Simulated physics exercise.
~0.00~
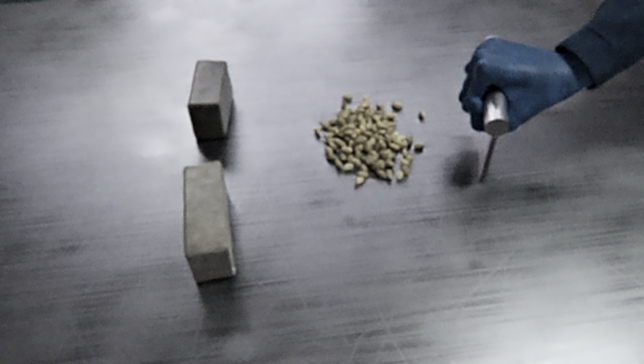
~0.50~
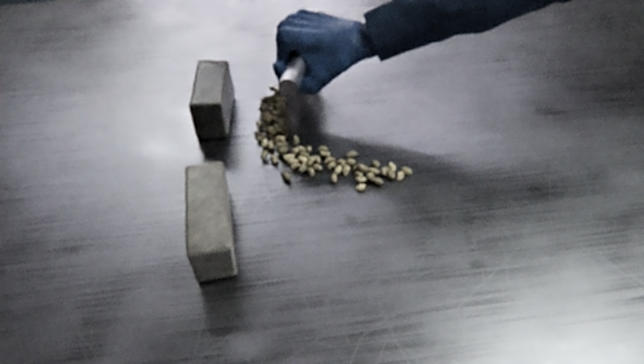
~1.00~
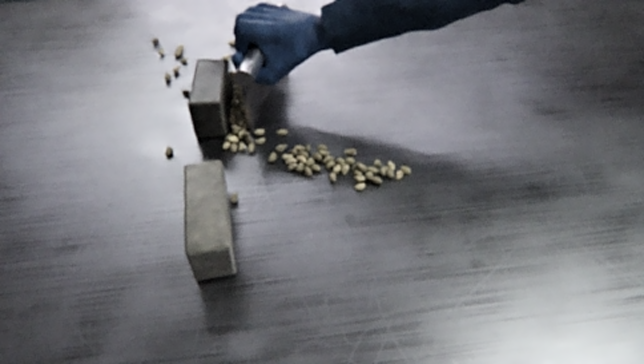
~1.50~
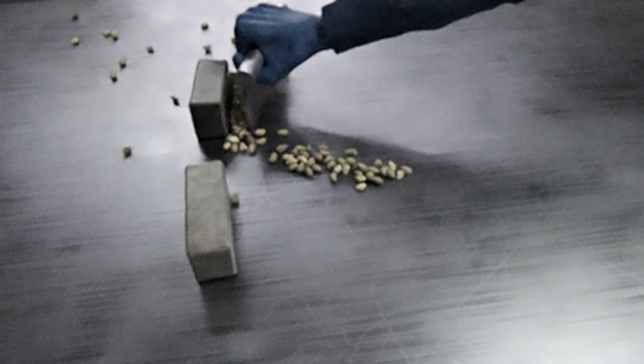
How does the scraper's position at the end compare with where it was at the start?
At the start the scraper stands to the right of the bean pile. By the end it is further left and a little higher in view, resting close beside the far block.
Blue-gloved hand pushing a scraper leftwards through pale beans, some scattering past the far block while most stay before the blocks.
